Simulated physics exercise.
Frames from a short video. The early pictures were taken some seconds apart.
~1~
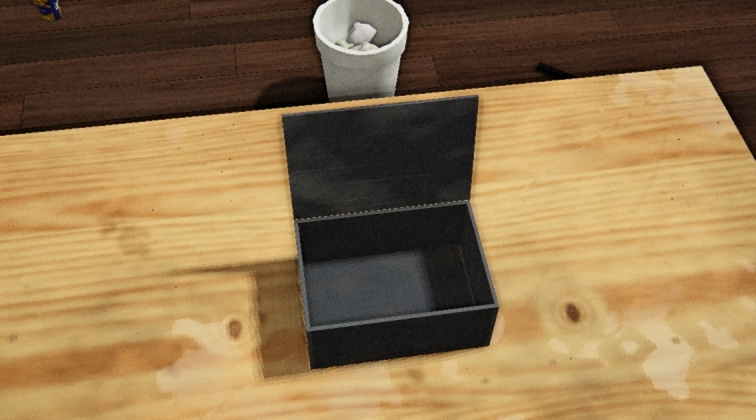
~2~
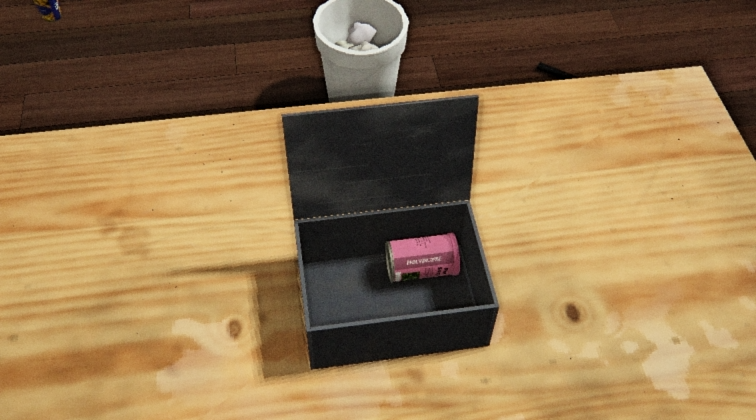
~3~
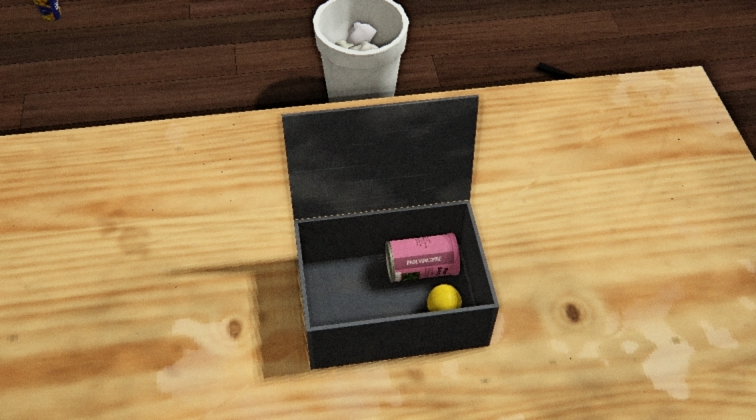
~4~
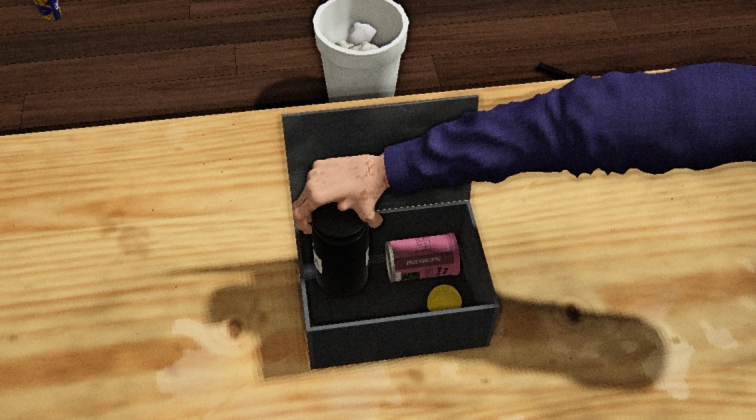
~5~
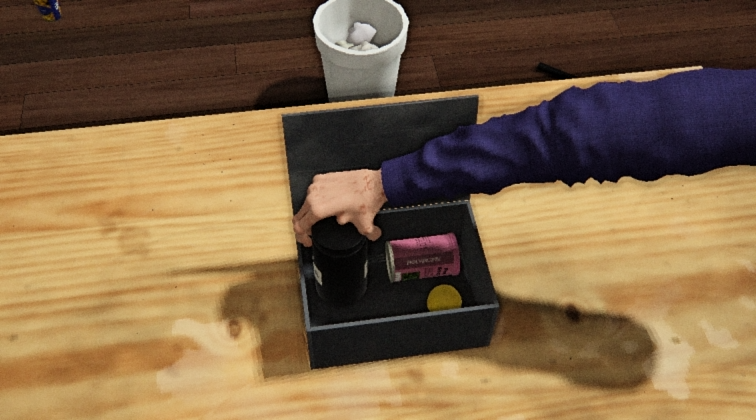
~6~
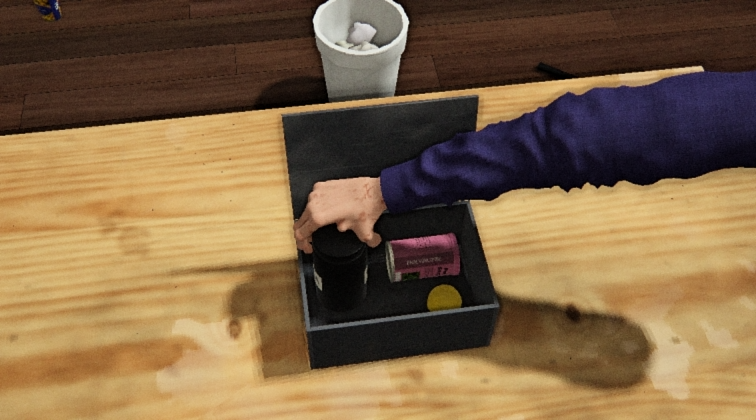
The clip opens on an empty, open black box on a wooden table, with a white bin behind it. A pink tin appears inside, then a small yellow ball in front of it. A hand in a dark blue sleeve lowers a black jar slightly into the left side, still gripping it.
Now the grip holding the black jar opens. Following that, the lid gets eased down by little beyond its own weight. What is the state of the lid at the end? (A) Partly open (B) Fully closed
Partly open.
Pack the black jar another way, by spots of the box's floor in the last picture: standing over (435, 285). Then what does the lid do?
The lid remains open a bit this time.
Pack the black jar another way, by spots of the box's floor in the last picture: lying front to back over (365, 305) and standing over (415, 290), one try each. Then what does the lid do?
Packed the first way the lid lowers fully; packed the second way it is left gaping.
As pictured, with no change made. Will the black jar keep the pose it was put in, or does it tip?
Once everything settles, the black jar keeps its original angle.
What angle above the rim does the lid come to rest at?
Roughly 50°.
Then, 1.10 s after the last picture, lid starting down.
Then, 1.50 s after the last picture, lid 66° above the rim.
Then, 1.80 s after the last picture, lid 55° above the rim.
At rest, lid 51° above the rim; all 3 in place. Seen from the same camera at the end, black jar near (341, 269).
